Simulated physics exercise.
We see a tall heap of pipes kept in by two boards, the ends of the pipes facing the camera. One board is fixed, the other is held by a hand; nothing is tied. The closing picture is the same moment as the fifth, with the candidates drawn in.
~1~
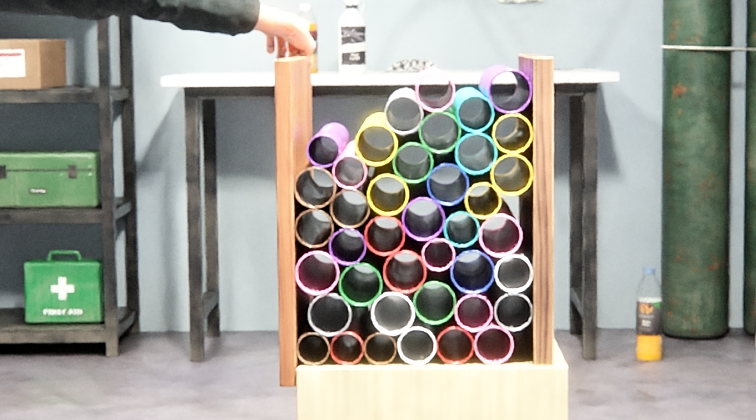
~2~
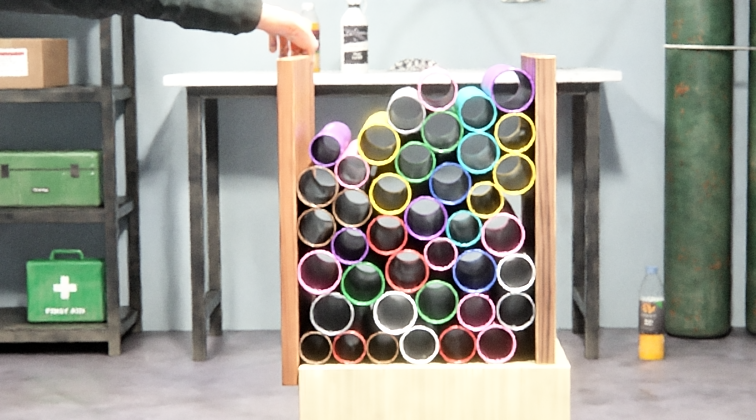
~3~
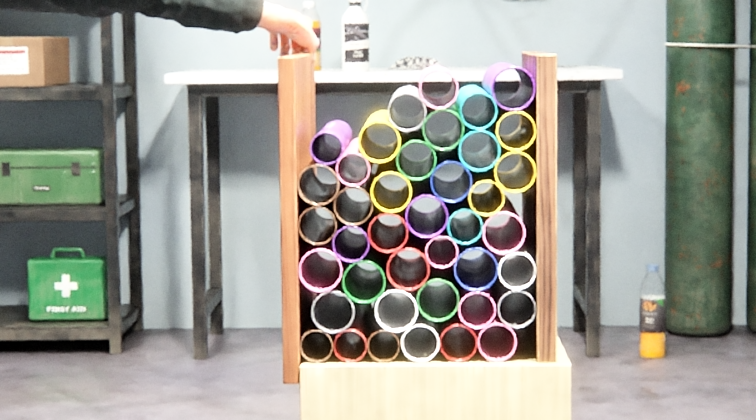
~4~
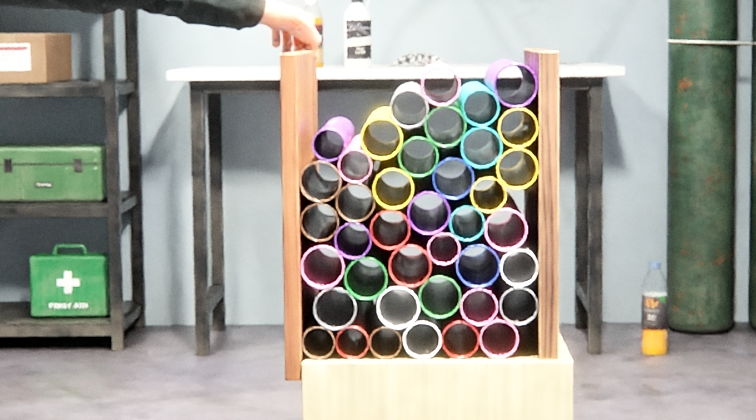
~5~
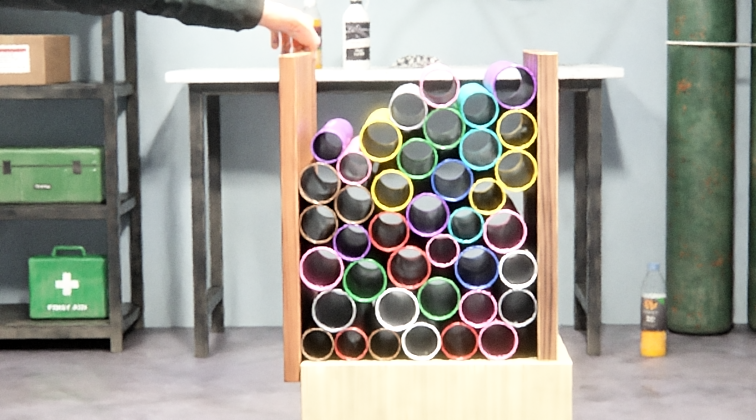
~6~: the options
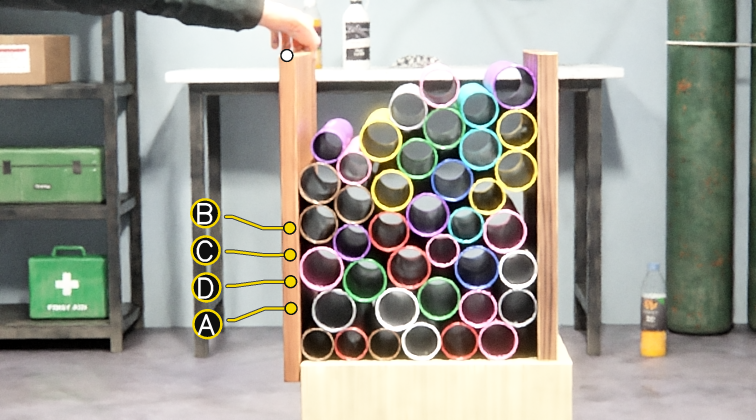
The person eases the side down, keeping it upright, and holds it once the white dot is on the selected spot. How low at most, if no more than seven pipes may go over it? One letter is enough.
Down to B.
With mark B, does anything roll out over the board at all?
Yes, at B.
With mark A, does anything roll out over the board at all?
At A: Yes.
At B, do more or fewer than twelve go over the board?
Fewer than twelve.
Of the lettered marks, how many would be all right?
The number is one.
On the marked copy, A at (291, 308); B at (289, 228); C at (290, 255); D at (290, 281); the white dot at (287, 56).
Following B. Soon after the start, top of the board (297, 135).
Later, top of the board (299, 224).
In the end, top of the board (299, 227), six out over the board.
As for the rest, A more than seven out over the board; C more than seven out over the board; D more than seven out over the board.
